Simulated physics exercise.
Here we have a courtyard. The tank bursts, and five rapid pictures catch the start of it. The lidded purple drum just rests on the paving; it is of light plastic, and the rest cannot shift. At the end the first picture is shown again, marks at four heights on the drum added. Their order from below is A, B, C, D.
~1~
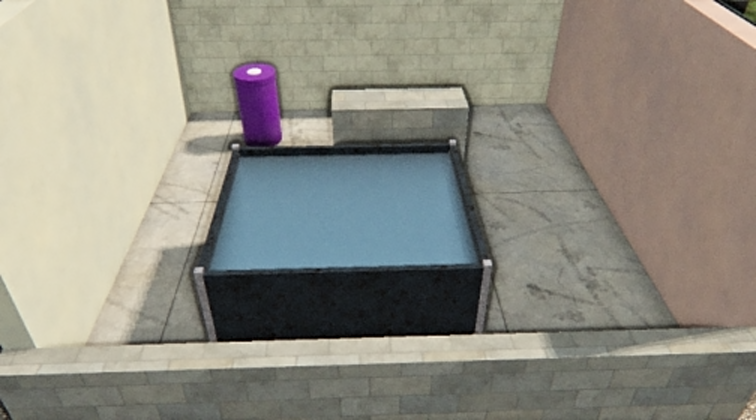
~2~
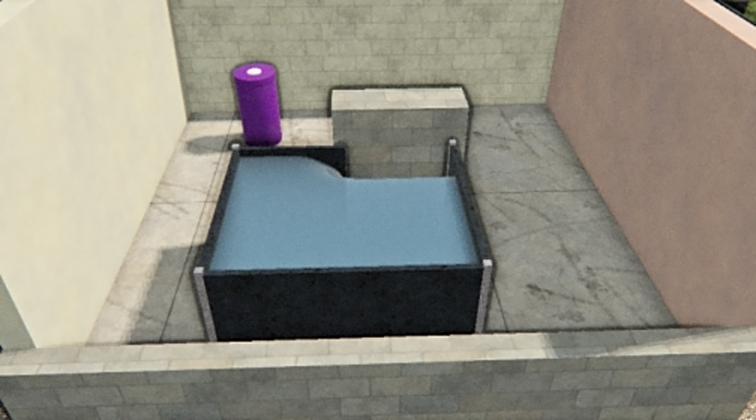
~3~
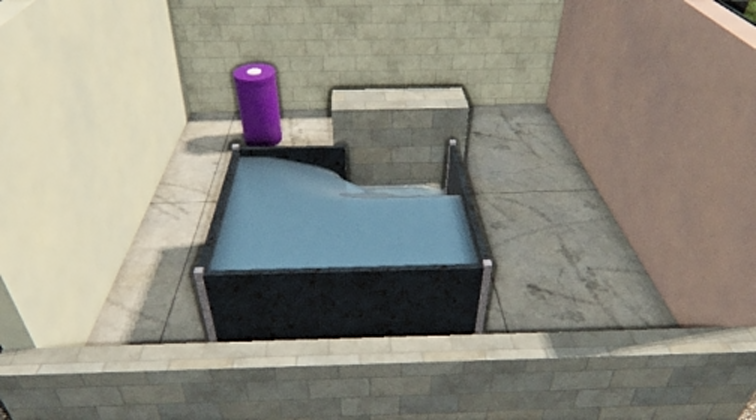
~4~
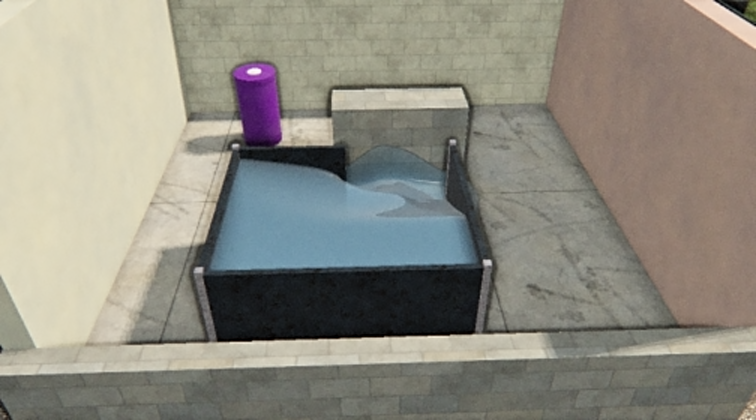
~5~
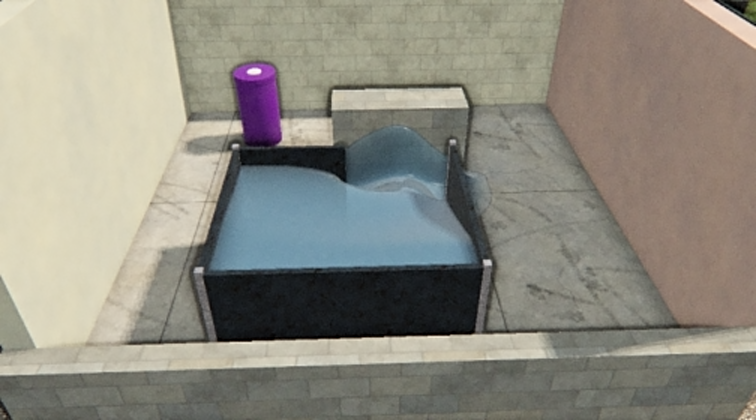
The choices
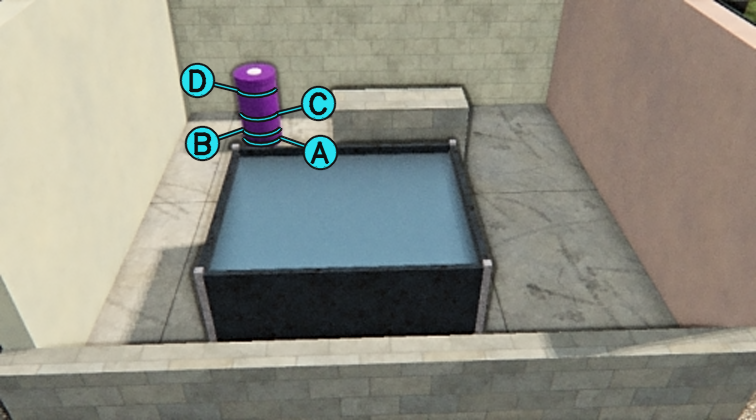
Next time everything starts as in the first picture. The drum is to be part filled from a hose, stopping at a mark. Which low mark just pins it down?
I would pick level B.
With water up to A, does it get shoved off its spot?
Yes, it does.
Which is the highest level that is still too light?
A.
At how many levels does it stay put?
Three of them.
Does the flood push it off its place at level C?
No, not at all.
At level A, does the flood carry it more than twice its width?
No, less.
In cyan, A at (261, 144); B at (259, 135); C at (257, 119); D at (254, 95); from the bottom up A, B, C, D.
With A, it is pushed about its own width away.
With B, it does not move.
With C, it does not move.
With D, it does not move.
